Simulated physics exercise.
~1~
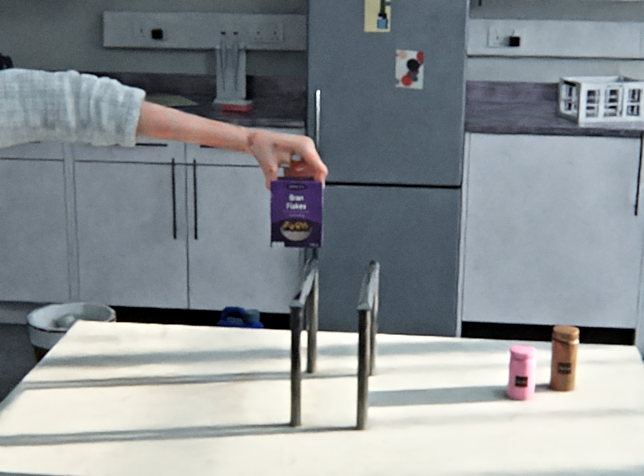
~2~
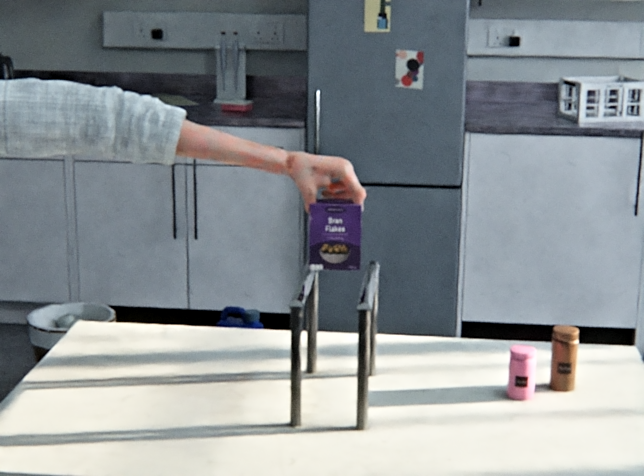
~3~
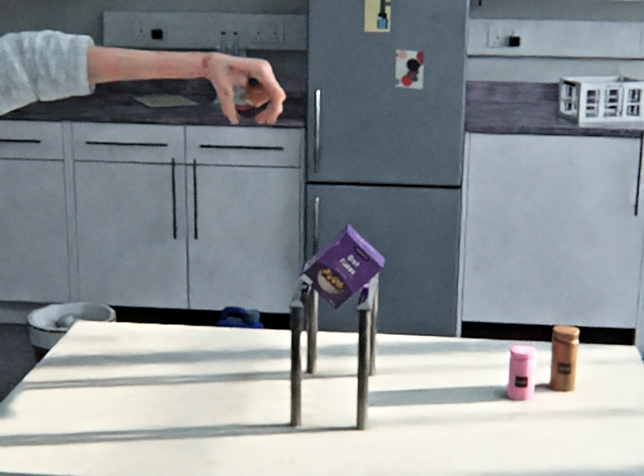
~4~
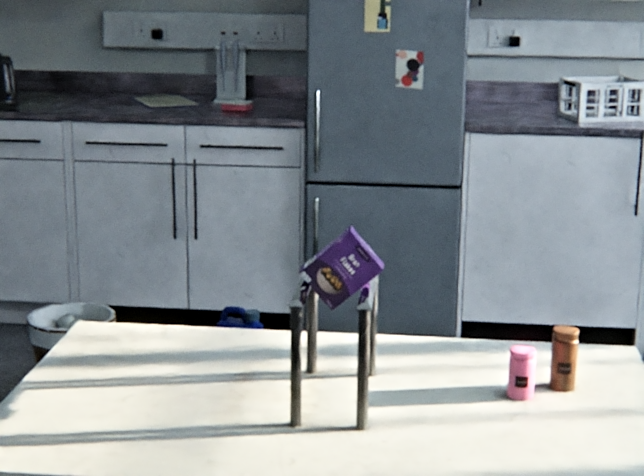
A purple packet is lowered by a hand, released, and lodges tilted in the stand's gap.
